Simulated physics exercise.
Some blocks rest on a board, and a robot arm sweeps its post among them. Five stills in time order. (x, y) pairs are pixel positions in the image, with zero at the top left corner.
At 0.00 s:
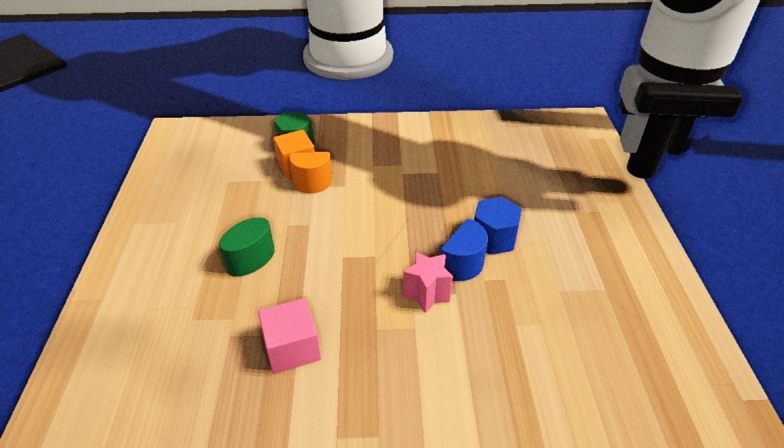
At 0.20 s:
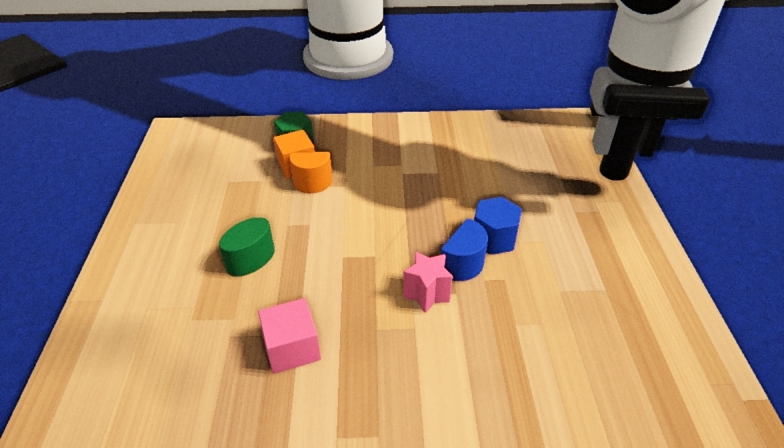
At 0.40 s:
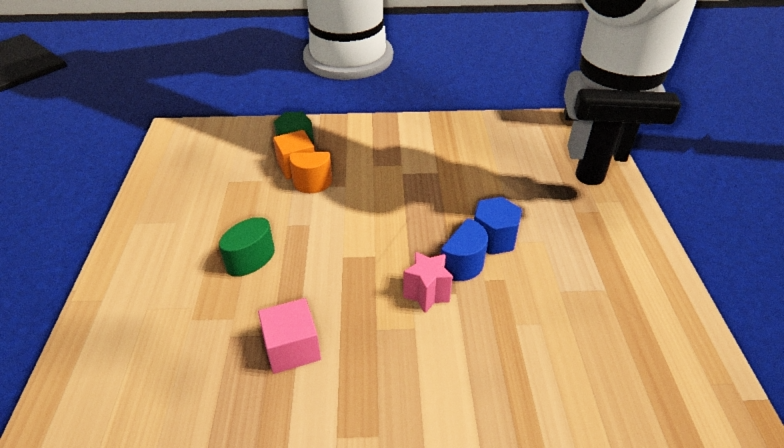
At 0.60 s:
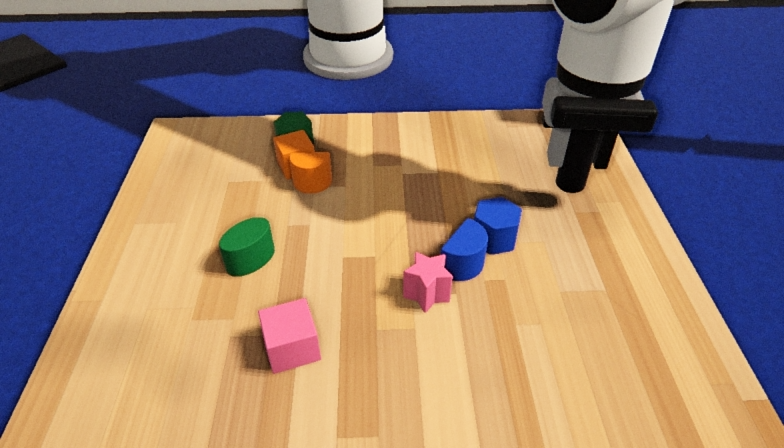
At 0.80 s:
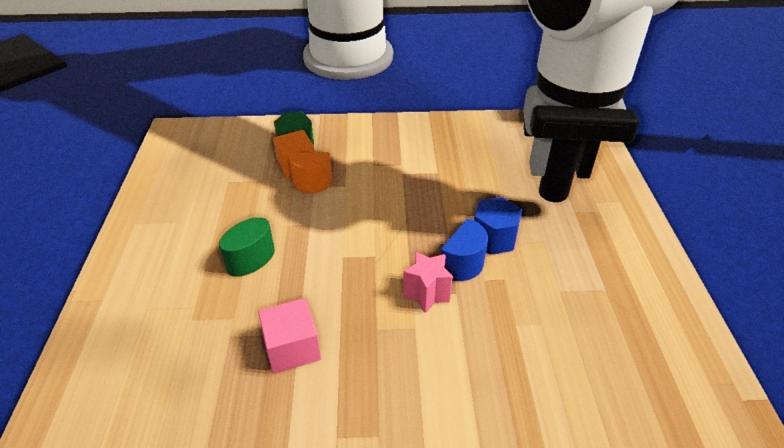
The footage shows pink, blue, green and orange blocks resting on a wooden board while a robot arm at the upper right moves its black post left and slightly toward the viewer; the blocks stay still.
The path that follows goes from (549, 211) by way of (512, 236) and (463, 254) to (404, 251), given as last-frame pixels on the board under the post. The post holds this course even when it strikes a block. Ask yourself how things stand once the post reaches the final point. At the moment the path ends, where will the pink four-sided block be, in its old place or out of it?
Right where it was.
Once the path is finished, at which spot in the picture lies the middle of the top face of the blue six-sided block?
That would be at about pixel (380, 203).
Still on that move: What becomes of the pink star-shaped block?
Put simply, it goes somewhere else.
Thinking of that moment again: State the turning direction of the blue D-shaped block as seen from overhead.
Rotates counter-clockwise.
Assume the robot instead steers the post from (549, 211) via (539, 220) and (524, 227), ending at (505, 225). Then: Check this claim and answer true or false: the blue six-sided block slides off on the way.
The statement is incorrect.
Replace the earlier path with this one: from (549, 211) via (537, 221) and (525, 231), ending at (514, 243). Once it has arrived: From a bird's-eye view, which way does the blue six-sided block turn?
Seen from above, clockwise.
What follows on the original path. One third of the way, post at (514, 220); pink star-shaped block at (424, 273), turned 10° clockwise; blue D-shaped block at (453, 241), turned 30° anticlockwise; blue six-sided block at (479, 215), turned 25° clockwise.
Two thirds of the way, post at (464, 237); pink star-shaped block at (425, 275), turned 15° clockwise; blue D-shaped block at (421, 245), turned 105° anticlockwise; blue six-sided block at (429, 215), turned 75° clockwise.
At the end, post at (404, 234); pink four-sided block still; pink star-shaped block at (421, 276); blue D-shaped block at (397, 250), turned 140° anticlockwise; blue six-sided block at (380, 203), turned 120° clockwise.
